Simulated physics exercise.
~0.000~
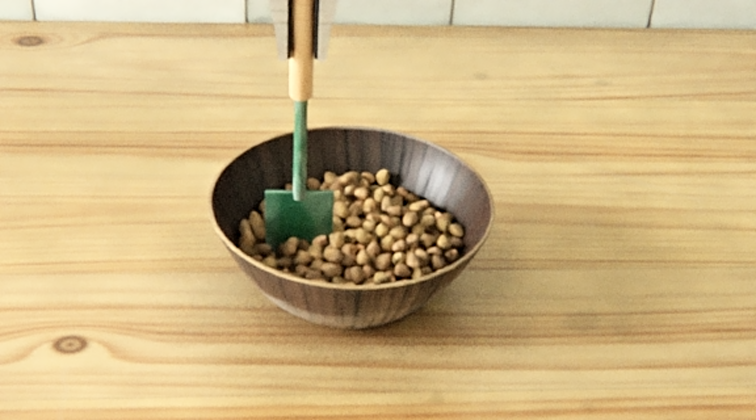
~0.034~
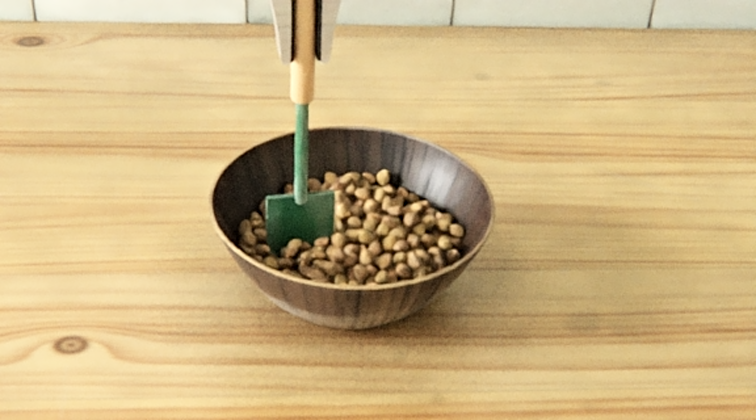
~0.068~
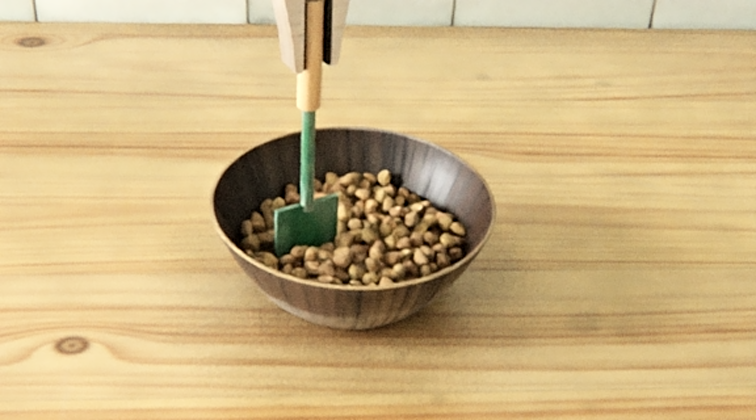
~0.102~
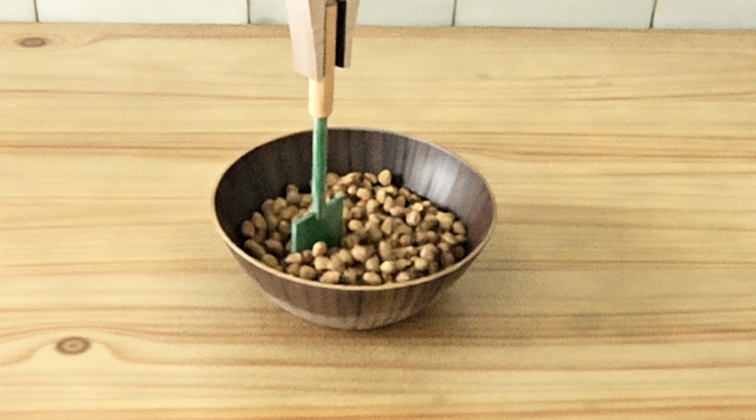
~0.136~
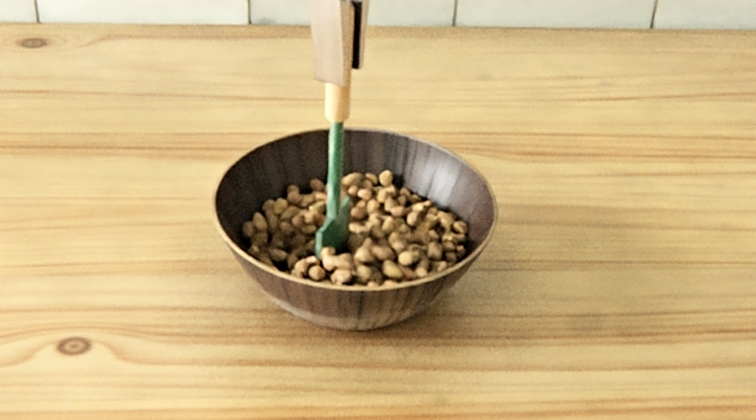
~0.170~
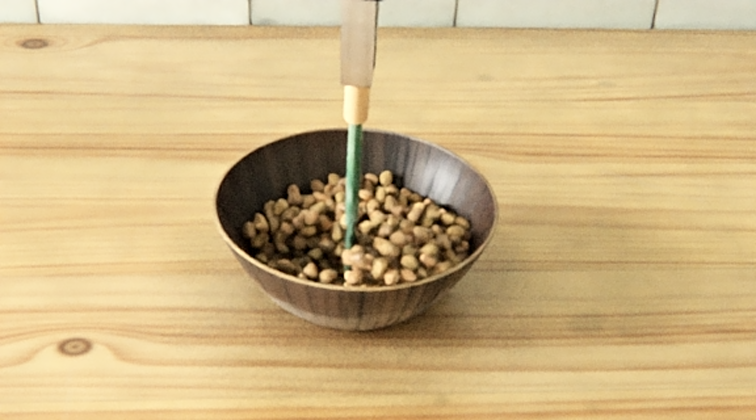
Green spatula held upright by a robot gripper sweeping rightward through dried beans in a dark bowl, turning edge-on as it moves.
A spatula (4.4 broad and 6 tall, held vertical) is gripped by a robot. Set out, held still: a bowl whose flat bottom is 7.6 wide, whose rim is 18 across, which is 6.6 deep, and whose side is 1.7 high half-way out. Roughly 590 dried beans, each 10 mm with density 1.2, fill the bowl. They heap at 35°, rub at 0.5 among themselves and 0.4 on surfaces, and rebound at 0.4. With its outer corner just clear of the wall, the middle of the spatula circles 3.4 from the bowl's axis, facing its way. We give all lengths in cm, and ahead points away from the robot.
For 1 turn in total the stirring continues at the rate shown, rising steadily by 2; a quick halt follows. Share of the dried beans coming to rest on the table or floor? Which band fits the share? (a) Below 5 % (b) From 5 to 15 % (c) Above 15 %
From 5 to 15 %.
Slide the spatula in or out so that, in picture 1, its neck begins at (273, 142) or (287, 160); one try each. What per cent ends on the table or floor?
I'd guess some 5 and 10 percent.
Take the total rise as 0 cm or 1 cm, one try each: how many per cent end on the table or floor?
10 % and 5 %.
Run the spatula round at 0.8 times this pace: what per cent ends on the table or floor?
That gives about 5 percent.
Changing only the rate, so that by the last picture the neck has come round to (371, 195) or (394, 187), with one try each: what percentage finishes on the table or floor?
About 10 per cent, then about 20 per cent.
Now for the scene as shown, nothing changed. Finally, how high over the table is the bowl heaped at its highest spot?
The peak stands near 7.0 centimetres up.
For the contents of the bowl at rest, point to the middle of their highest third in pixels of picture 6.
Looks like roughly (305, 240) to me.
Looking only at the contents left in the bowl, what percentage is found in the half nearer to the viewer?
I'd put it at roughly 55 per cent.
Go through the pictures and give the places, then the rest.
The first picture shows the spatula neck at (300, 172), 0° round; upper third of the load around (360, 234), from x 245 to 455, top at y 175; 591 in the bowl.
The second picture shows the spatula neck at (301, 175), 8° round; upper third of the load around (357, 237), from x 245 to 455, top at y 180.
The third picture shows the spatula neck at (308, 183), 26° round; upper third of the load around (361, 248), from x 245 to 460, top at y 180.
The fourth picture shows the spatula neck at (319, 189), 44° round; upper third of the load around (366, 254), from x 245 to 460, top at y 180.
The fifth picture shows the spatula neck at (335, 194), 63° round; upper third of the load around (375, 255), from x 250 to 460, top at y 180.
The sixth picture shows the spatula neck at (353, 196), 81° round; upper third of the load around (392, 255), from x 250 to 465, top at y 180; 591 in the bowl.
After 0.37 s, 188° round, highest piece 9 above the table; 576 in the bowl, 4 on the table or floor, 11 in flight or on the tool.
After 0.57 s, 296° round, highest piece 9 above the table; 557 in the bowl, 24 on the table or floor, 10 in flight or on the tool.
After 0.87 s, 0° round, highest piece 7 above the table; 550 in the bowl, 41 on the table or floor.
After 1.57 s, 0° round, highest piece 7 above the table; 550 in the bowl, 41 on the table or floor.
In the end, 550 in the bowl, 41 on the table or floor. That is 7 % on the table or floor.
